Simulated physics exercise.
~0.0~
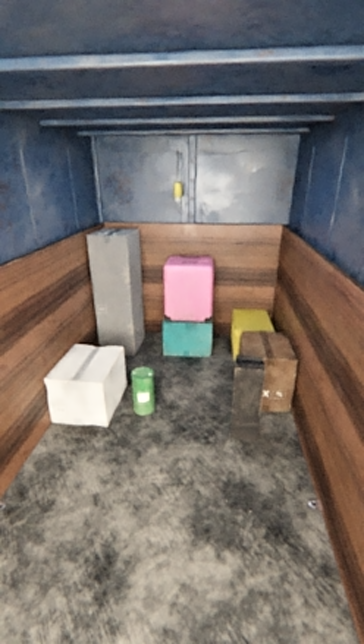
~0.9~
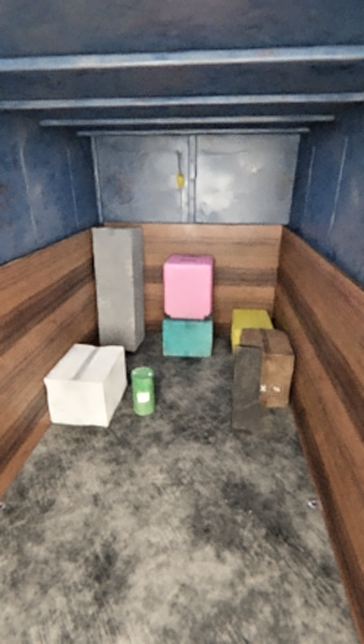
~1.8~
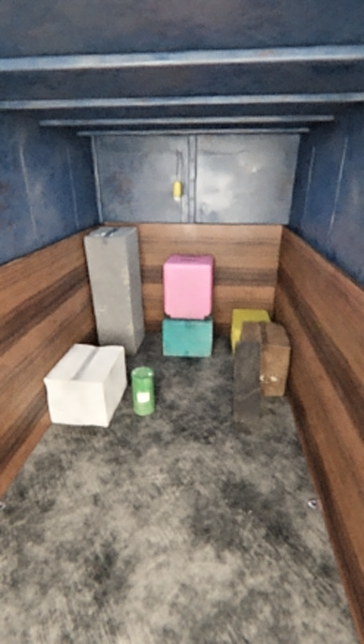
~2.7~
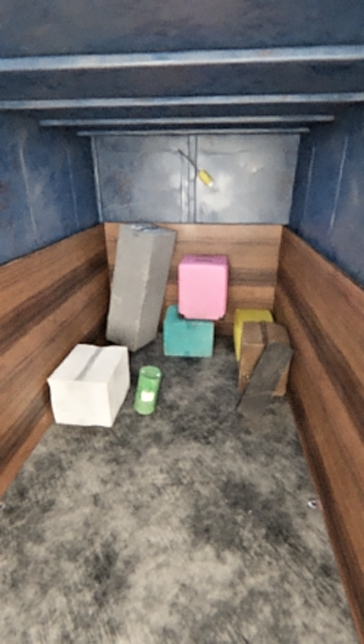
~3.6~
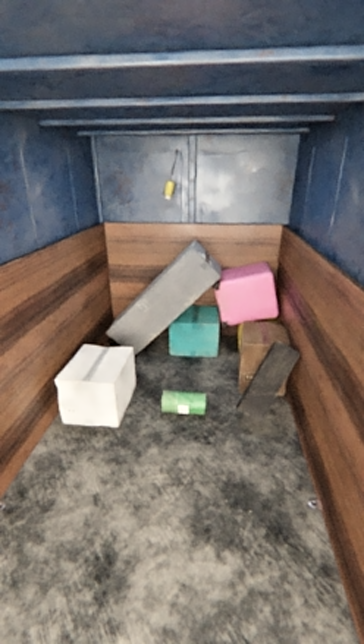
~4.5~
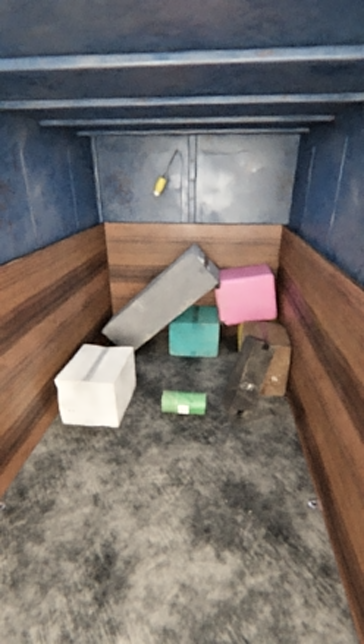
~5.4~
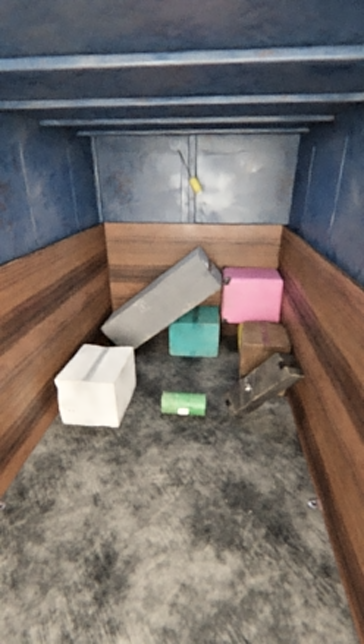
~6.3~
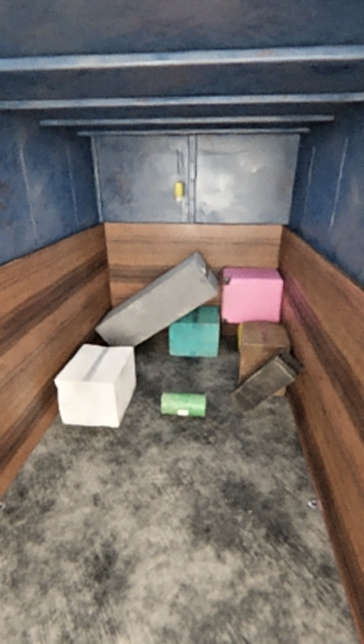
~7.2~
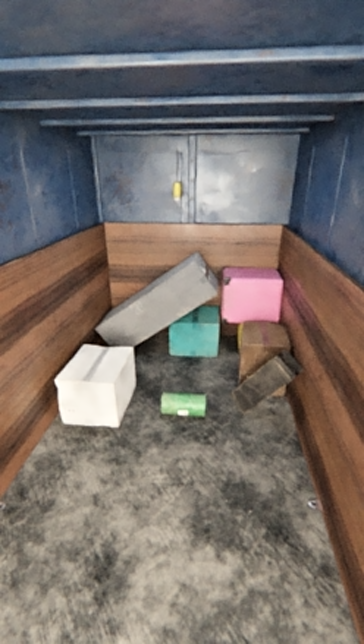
In the back of a moving van, the black box tilted, then the tall grey box, pink case and green canister toppled to the right, and the hanging lamp swung before everything settled, the grey box leaning behind the turquoise and white boxes.
